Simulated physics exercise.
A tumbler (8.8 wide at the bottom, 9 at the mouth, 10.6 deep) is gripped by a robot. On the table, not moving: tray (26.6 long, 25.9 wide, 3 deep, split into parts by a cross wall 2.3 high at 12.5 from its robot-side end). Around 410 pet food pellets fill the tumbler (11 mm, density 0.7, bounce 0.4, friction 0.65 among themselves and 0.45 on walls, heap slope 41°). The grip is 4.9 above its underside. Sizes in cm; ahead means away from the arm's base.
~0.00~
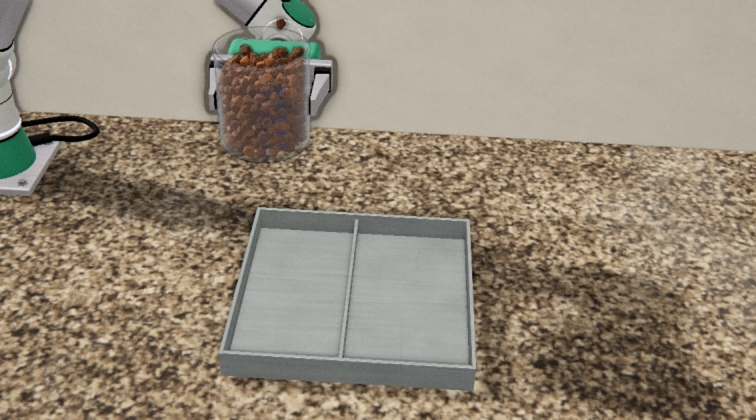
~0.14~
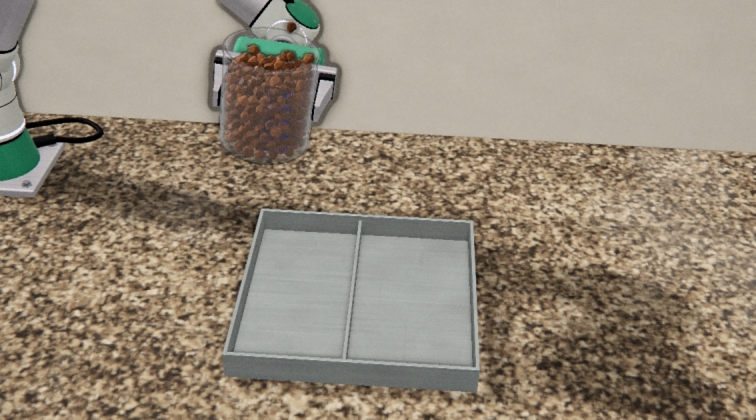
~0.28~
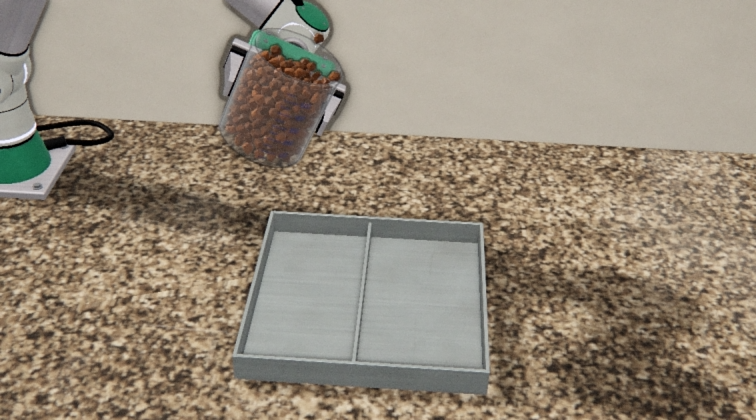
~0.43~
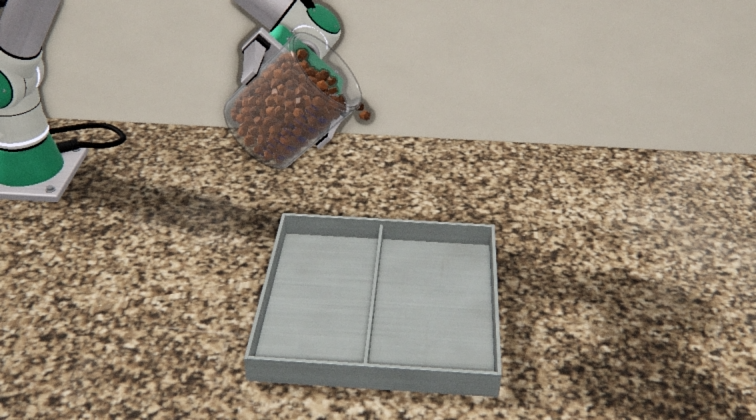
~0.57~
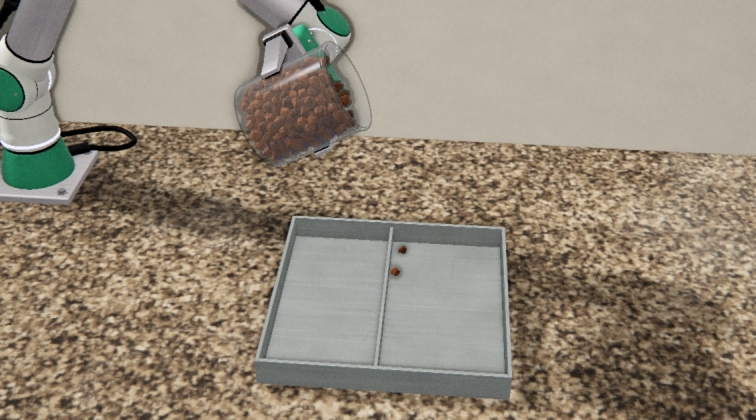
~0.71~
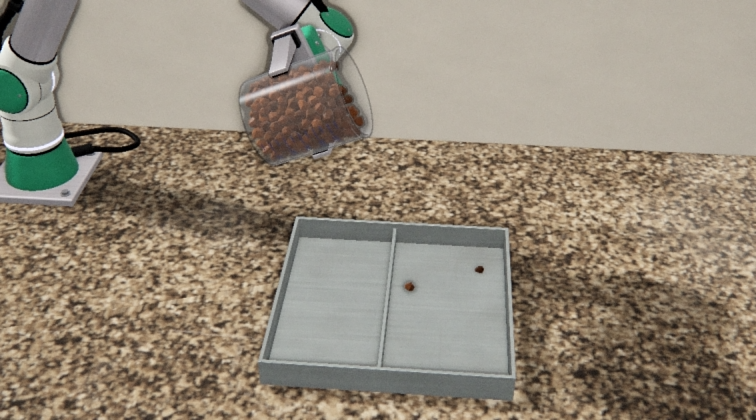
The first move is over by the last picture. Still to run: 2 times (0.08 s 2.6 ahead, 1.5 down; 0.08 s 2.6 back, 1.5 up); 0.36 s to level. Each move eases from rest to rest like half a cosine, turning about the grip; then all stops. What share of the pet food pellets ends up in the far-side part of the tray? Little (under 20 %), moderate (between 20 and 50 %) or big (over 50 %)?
In the far-side part of the tray the share is little, under 20 %.
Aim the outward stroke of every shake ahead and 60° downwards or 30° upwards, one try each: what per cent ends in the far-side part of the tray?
Some 10 and 40 per cent.
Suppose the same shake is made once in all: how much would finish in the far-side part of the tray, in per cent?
It would be near 10 per cent.
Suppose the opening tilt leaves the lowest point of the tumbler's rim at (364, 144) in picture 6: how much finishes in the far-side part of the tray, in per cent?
Some 30 per cent.
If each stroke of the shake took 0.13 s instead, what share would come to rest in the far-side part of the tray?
It would be near 5 per cent.
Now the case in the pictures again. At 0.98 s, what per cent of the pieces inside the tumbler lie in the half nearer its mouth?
Some 45 per cent.
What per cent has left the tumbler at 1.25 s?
Near 15 per cent so far.
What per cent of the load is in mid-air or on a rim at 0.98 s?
About 7 per cent.
After 0.98 s, tilted 67° forward, highest piece 29 above the table; 377 in the tumbler, 4 in the far-side part, 28 in flight or on a rim.
After 1.25 s, tilted 21° forward, highest piece 31 above the table; 347 in the tumbler, 49 in the far-side part, 3 in the robot-side part, 2 on the table or floor, 8 in flight or on a rim.
After 1.59 s, level, highest piece 33 above the table; 347 in the tumbler, 56 in the far-side part, 4 in the robot-side part, 2 on the table or floor.
After 2.64 s, level, highest piece 33 above the table; 347 in the tumbler, 56 in the far-side part, 4 in the robot-side part, 2 on the table or floor.
In the end, 347 in the tumbler, 56 in the far-side part, 4 in the robot-side part, 2 on the table or floor. That is 14 % in the far-side part of the tray.
